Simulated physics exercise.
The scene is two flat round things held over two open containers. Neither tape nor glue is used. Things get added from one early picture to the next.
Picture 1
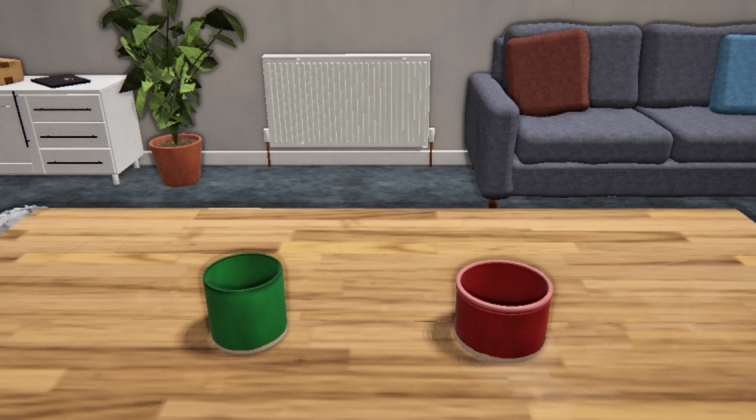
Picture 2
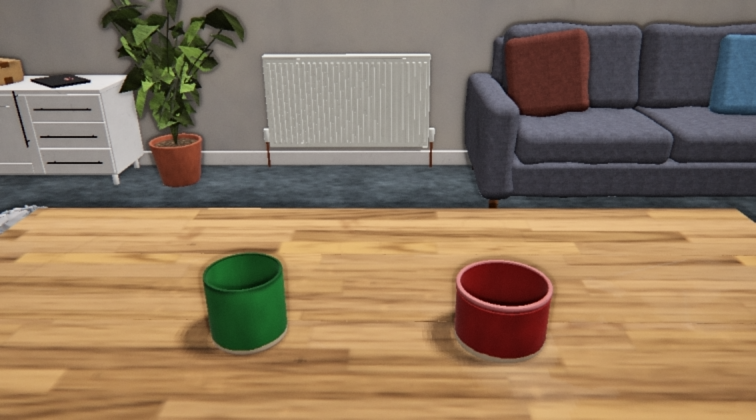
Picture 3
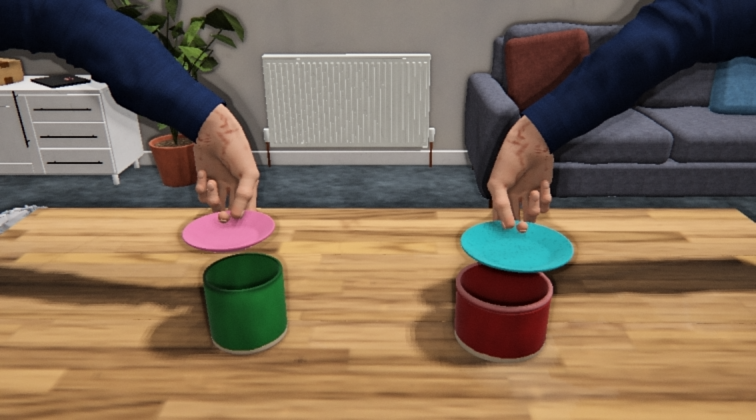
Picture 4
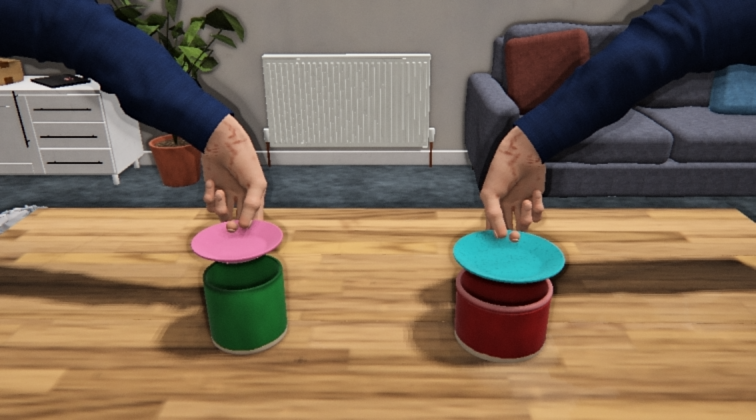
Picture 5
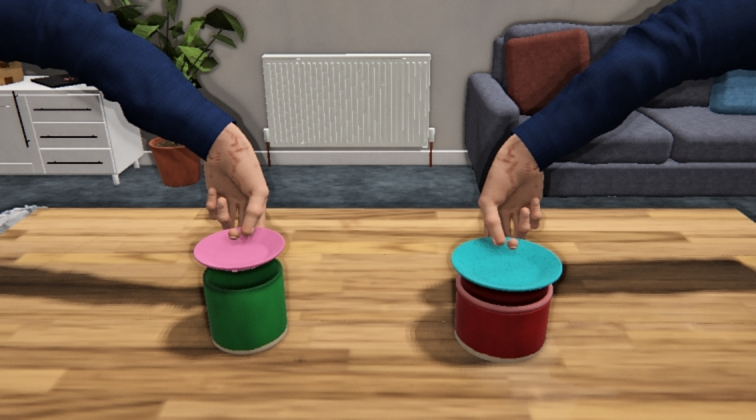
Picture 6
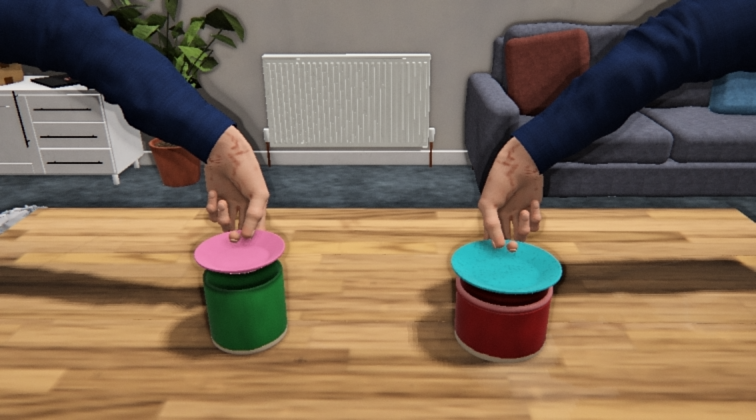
Two hands lower a pink plate and a turquoise saucer over green and red containers.
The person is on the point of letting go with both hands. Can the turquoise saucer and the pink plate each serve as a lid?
Result: The turquoise saucer stays above, the pink plate stays above.
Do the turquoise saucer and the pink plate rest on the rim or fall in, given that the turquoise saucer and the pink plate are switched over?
Swapped, the turquoise saucer does not fall in and the pink plate does not fall in.
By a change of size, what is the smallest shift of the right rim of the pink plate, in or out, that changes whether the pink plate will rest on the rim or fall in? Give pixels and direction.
Some 8 pixels, leftward.
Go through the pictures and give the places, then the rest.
Right jar (501, 309), in the first picture.
Left mug (247, 303), in the second picture.
Still on the way; turquoise saucer (516, 249); right jar (501, 309), in the third picture.
Still on the way; pink plate (238, 244); left mug (247, 303), in the fourth picture.
Still on the way; turquoise saucer (505, 266); right jar (501, 309), in the fifth picture.
In place, still held; turquoise saucer (505, 269); pink plate (241, 255); left mug (247, 303), in the sixth picture.
Then, 0.10 s past the last view, turquoise saucer moving near (504, 277); pink plate moving near (242, 265).
Finally, the turquoise saucer works as a lid, near (504, 277); the pink plate works as a lid, near (242, 264).
